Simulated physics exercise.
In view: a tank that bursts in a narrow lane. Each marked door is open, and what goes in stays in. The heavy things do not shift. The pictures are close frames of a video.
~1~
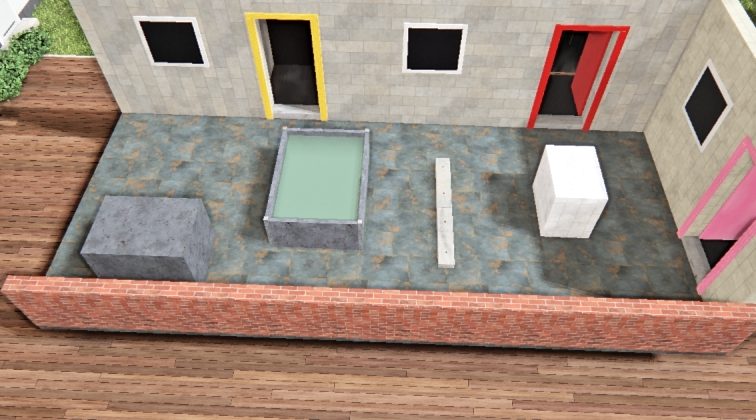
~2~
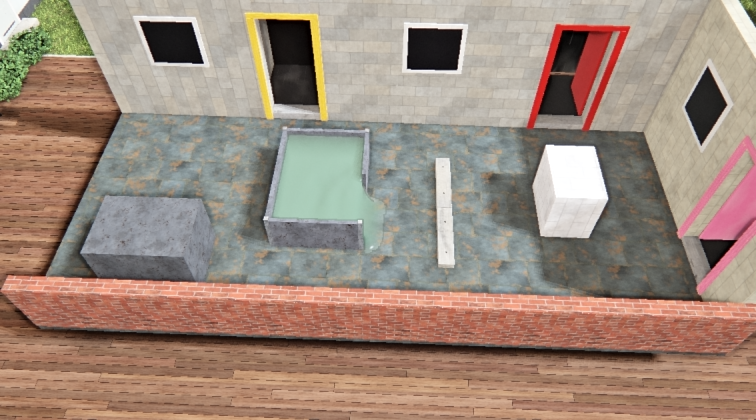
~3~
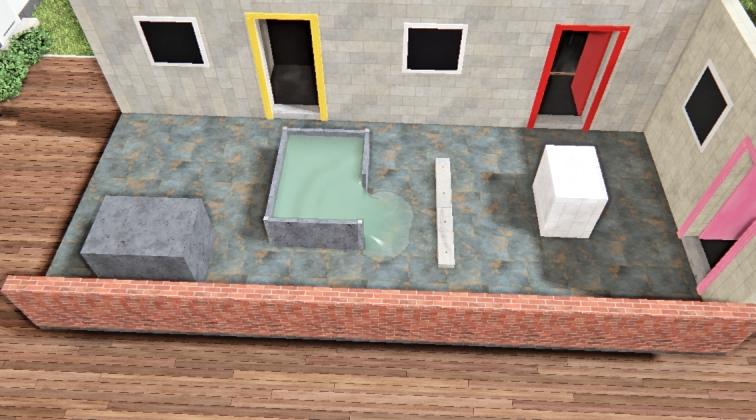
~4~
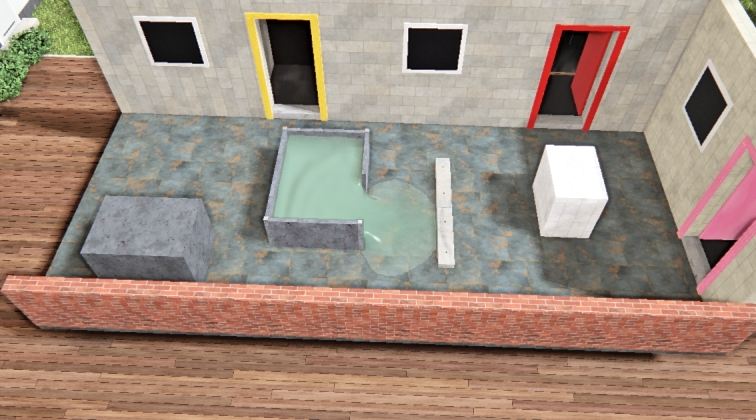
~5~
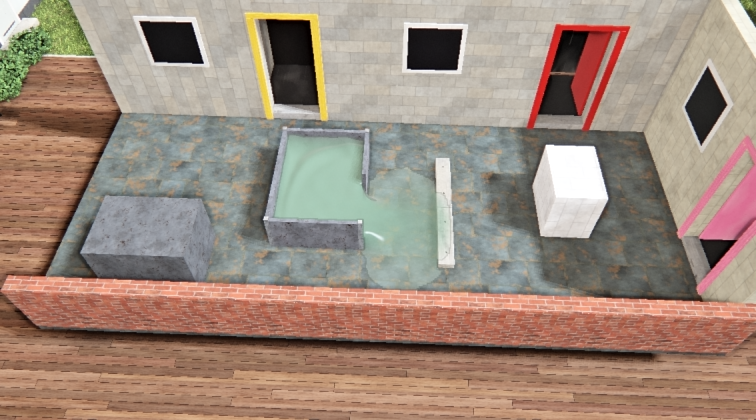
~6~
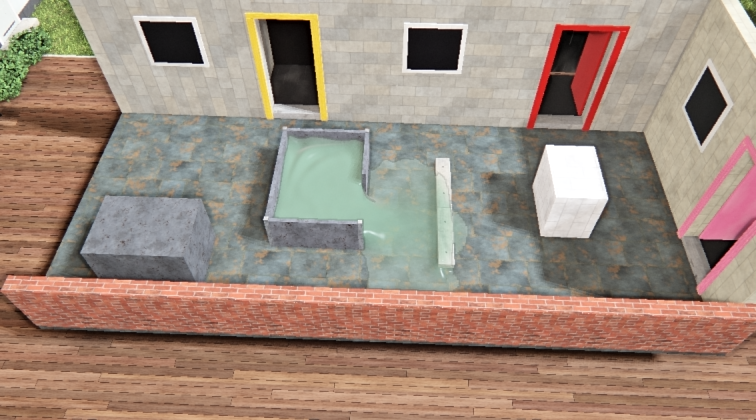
The clip shows a walled, tiled yard where an open tank of pale green water bursts on its right side, and the water pours out, spreads across the floor, and runs over and past a low white strip.
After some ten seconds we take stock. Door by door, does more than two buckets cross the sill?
One by one: The yellow door admits no more than that; the red door admits no more than that; the pink door lets in a lot.
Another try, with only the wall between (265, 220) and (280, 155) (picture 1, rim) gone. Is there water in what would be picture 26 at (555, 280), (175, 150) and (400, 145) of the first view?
One after the other: Not flooded, covered, free of water.
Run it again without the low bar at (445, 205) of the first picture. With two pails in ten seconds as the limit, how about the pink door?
Then: The pink one floods.
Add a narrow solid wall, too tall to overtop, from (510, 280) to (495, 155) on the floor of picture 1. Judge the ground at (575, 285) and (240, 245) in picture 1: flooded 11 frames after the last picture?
As listed: Under water, no water.
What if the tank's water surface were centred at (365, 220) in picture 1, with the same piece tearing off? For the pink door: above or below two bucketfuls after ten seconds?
The pink one goes over.
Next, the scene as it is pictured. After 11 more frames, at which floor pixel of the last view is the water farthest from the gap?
Around (691, 329).
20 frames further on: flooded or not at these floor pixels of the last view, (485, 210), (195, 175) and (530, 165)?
As listed: Covered, no water, wet.
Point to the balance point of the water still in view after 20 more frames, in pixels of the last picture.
Around (451, 220).
A moment on, water covers 25 % of the floor; the yellow door not reached, the red door not reached, the pink door not reached.
Next, water covers 40 % of the floor; the yellow door not reached, the red door not reached, the pink door not reached.
Then, water covers 50 % of the floor; the yellow door wet at the sill, nothing in, the red door wet at the sill, nothing in, the pink door under two buckets in.
Later, water covers 70 % of the floor; the yellow door wet at the sill, nothing in, the red door wet at the sill, nothing in, the pink door over two buckets in.
In the end, water covers 80 % of the floor; the yellow door wet at the sill, nothing in, the red door wet at the sill, nothing in, the pink door over two buckets in.
